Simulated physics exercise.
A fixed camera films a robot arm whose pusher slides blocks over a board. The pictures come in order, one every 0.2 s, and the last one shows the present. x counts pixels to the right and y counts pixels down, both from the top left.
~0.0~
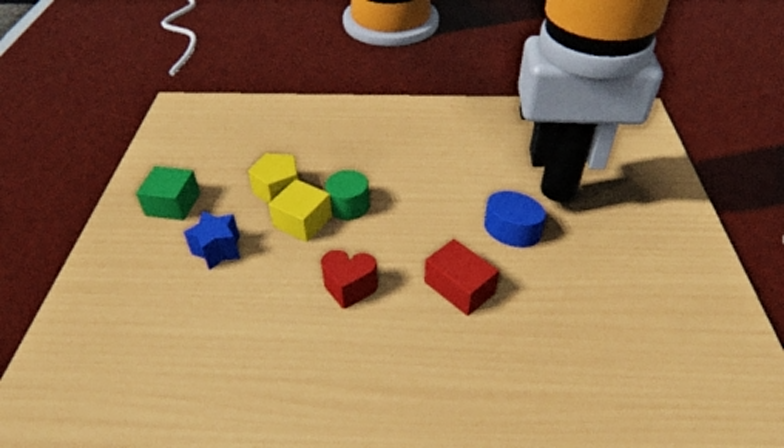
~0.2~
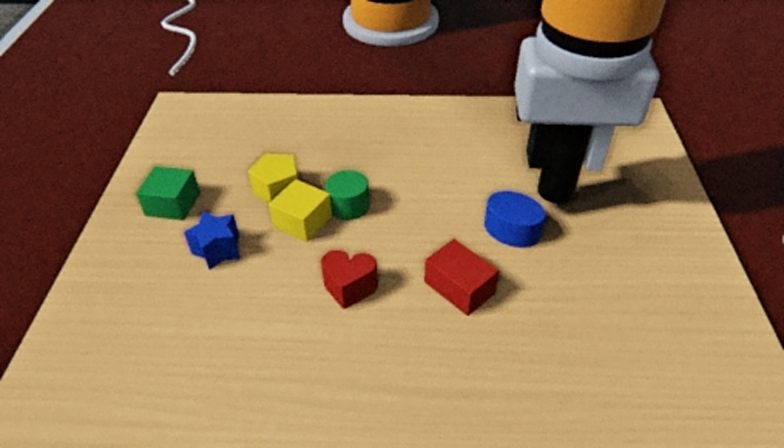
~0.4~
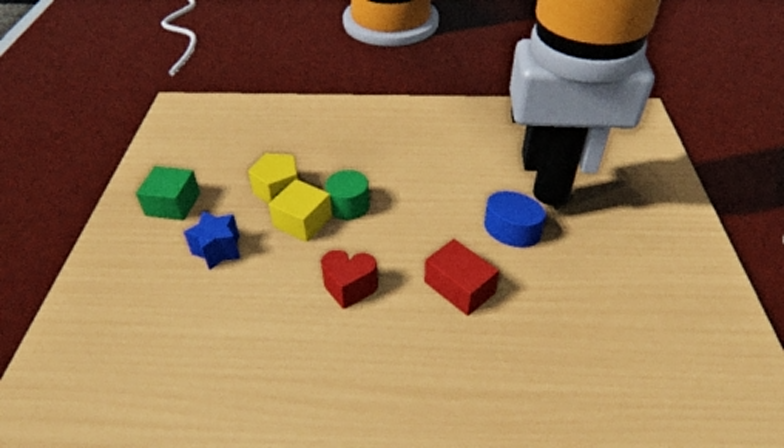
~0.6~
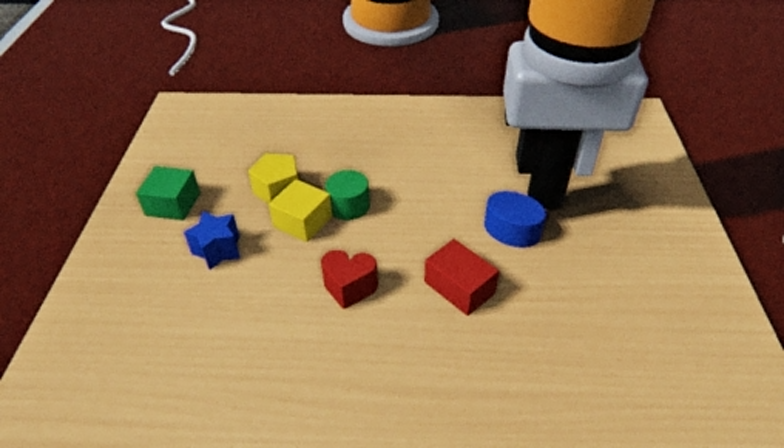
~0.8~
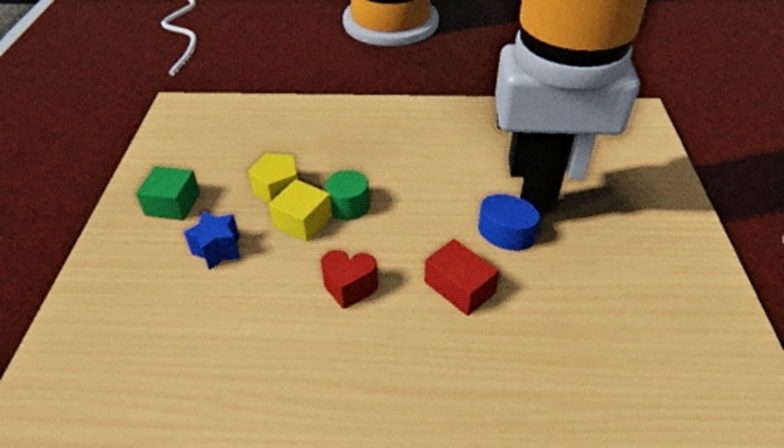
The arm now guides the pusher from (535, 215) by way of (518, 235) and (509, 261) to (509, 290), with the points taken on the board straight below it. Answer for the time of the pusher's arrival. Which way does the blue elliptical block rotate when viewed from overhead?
It goes clockwise.
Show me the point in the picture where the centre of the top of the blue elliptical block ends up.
The middle of its top is at (468, 237).
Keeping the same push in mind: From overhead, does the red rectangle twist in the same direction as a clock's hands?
No, that is not how it ends up.
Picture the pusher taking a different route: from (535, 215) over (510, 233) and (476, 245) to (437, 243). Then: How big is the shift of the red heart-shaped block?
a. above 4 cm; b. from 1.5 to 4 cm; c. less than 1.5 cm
I'll go with c - less than 1.5 cm.
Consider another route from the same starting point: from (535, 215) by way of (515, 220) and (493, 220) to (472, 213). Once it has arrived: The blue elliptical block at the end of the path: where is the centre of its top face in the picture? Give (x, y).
Pixel (478, 223).
What follows on the original path. One third of the way, pusher at (520, 221); blue elliptical block at (484, 226), turned 25° clockwise.
Two thirds of the way, pusher at (512, 246); red rectangle at (449, 273), turned 25° anticlockwise; blue elliptical block at (469, 236), turned 60° clockwise.
At the end, pusher at (512, 275); red rectangle at (449, 273), turned 25° anticlockwise; blue elliptical block at (468, 237), turned 60° clockwise.
